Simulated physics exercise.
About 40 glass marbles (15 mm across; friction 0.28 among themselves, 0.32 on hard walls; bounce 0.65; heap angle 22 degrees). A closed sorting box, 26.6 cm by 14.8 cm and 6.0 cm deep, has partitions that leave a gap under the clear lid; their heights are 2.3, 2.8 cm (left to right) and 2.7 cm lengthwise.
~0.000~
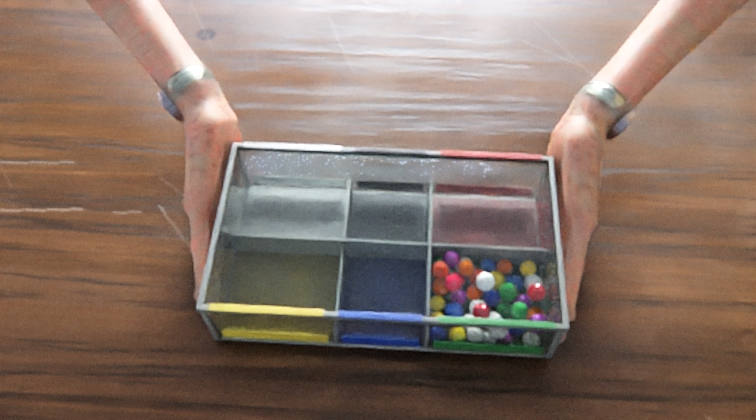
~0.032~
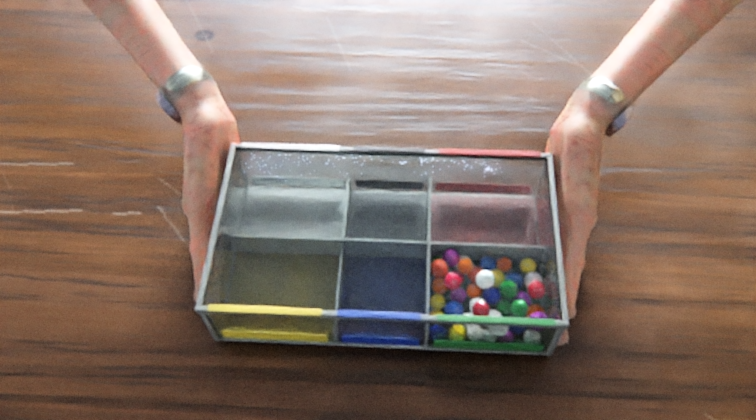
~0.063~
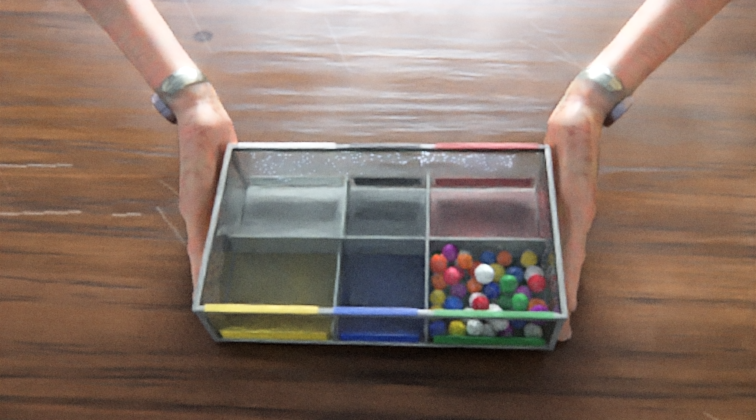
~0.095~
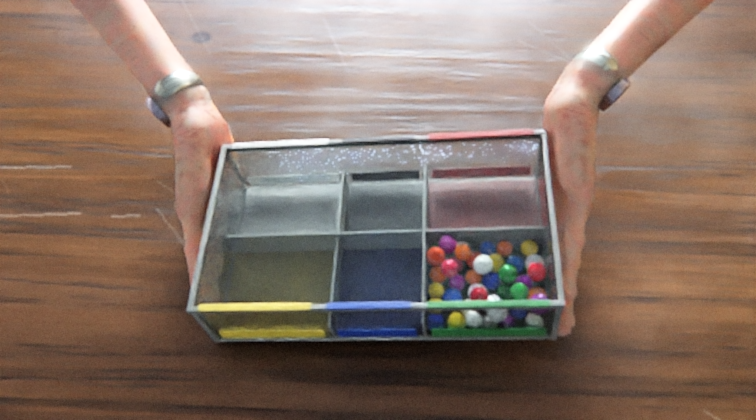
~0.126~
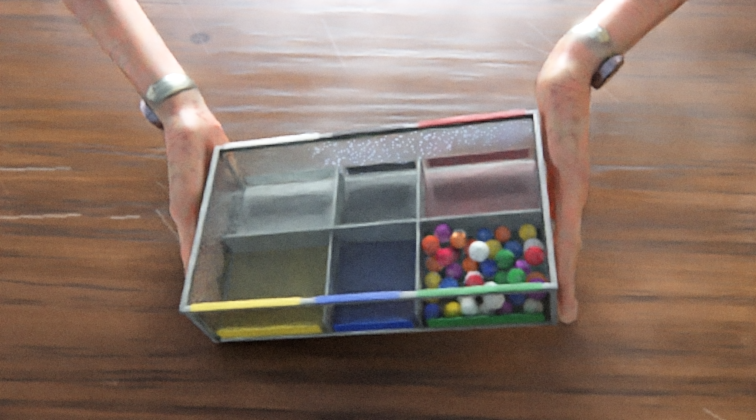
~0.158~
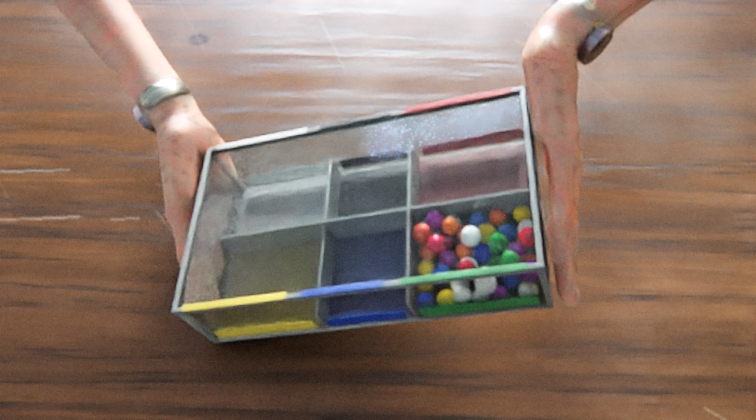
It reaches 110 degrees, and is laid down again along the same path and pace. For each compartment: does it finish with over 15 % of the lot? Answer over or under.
Red under, blue under, green under, yellow over, white over, black under.
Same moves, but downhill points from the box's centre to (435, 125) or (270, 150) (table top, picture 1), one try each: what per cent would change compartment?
Some 95 and 100 per cent.
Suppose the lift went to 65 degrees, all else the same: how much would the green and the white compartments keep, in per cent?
Then: Green 35, white 5.
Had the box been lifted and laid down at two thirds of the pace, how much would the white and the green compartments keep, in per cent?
In that case white 35; green 0.
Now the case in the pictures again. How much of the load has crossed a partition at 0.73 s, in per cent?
Some 55 per cent.
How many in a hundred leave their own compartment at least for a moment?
About 100 per cent.
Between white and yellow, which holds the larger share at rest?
The yellow compartment.
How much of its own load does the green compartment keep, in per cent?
Some 0 per cent.
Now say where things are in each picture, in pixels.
Box tilt 0 degrees, front corners at (203, 306) and (563, 325); green 100 %, in the first picture.
Box tilt 1 degrees, front corners at (202, 307) and (562, 322), in the second picture.
Box tilt 3 degrees, front corners at (199, 307) and (561, 315), lowest corner left back, in the third picture.
Box tilt 7 degrees, front corners at (194, 307) and (558, 302), lowest corner left back, in the fourth picture.
Box tilt 12 degrees, front corners at (186, 308) and (551, 285), lowest corner left back, in the fifth picture.
Box tilt 18 degrees, front corners at (179, 309) and (538, 264), lowest corner left back; green 100 %. Its pace works out near 185 degrees a second, in the sixth picture.
Then, at 0.73 s, tilt 110 degrees; red 5 %, blue 35 %, green 45 %, yellow 15 %.
Then, at 1.11 s, tilt 47 degrees; blue 10 %, yellow 60 %, white 30 %.
Then, at 1.57 s, tilt 0 degrees; blue 5 %, yellow 60 %, white 30 %.
In the end, at 2.6 s, red 0 %, blue 5 %, green 0 %, yellow 60 %, white 30 %, black 0 %.
